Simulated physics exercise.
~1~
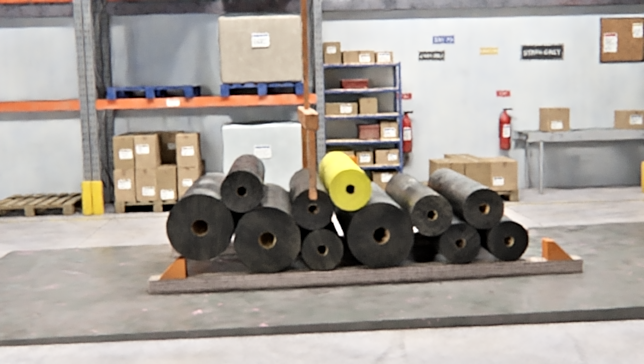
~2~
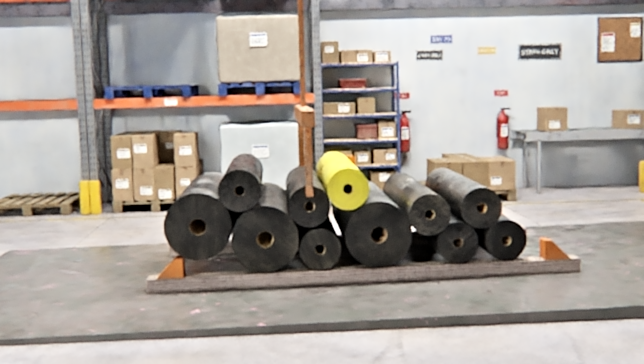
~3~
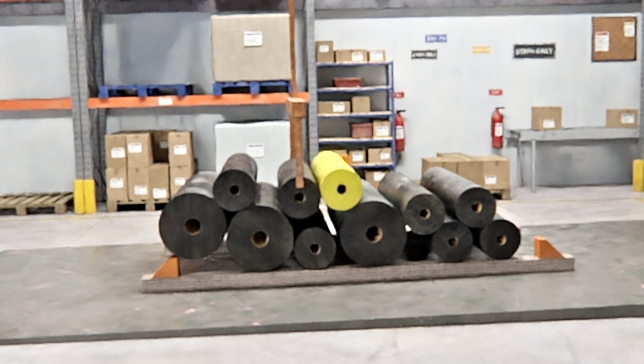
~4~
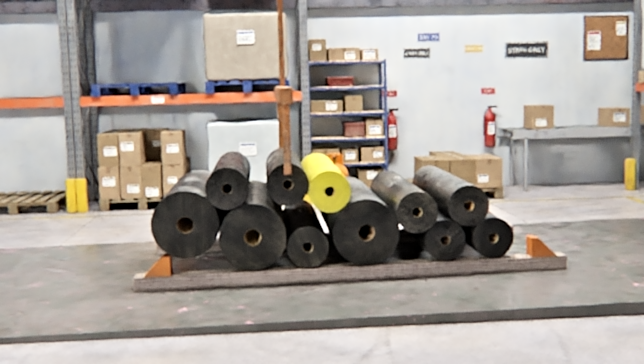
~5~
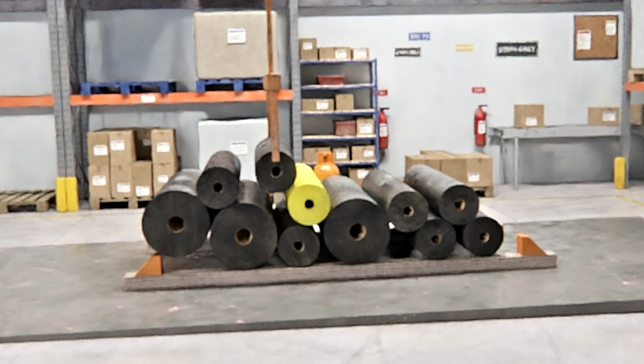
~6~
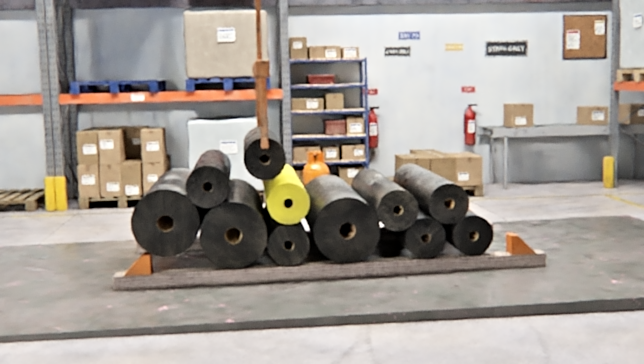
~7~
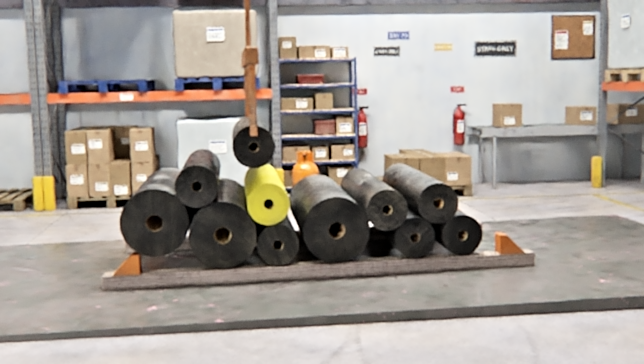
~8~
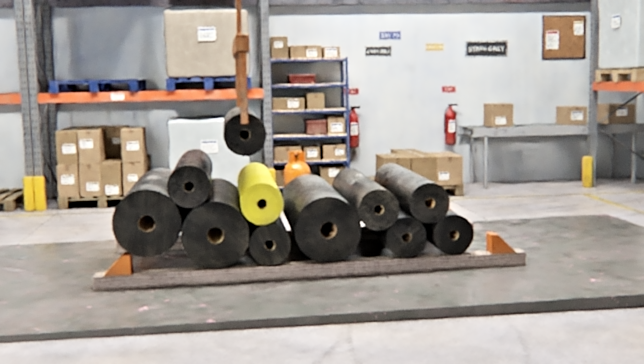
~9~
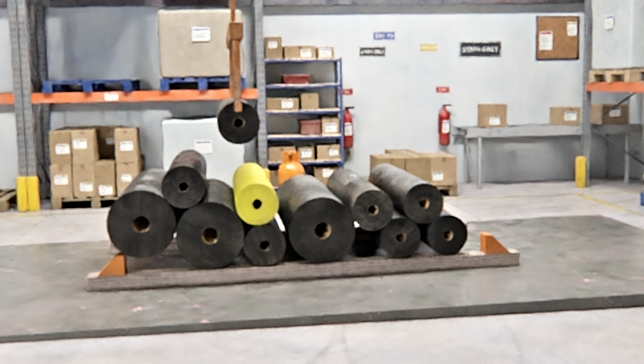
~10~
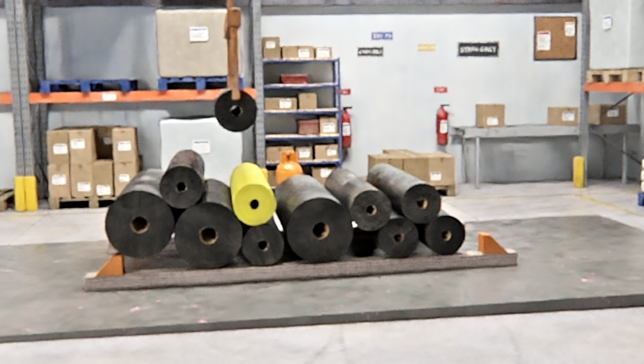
In a warehouse bay with shelving, stacked boxes and a fire extinguisher along the back wall, a pile of black rolls and a single yellow one lies on a low platform between orange end chocks. An orange lifting beam hangs over the pile, holding a black roll just left of the yellow one. As the view pans slightly right, the beam rises and draws that roll up out of the stack. The yellow roll slips left and down into the gap left behind. The black roll keeps climbing and hangs clear, while the yellow one settles among the others.
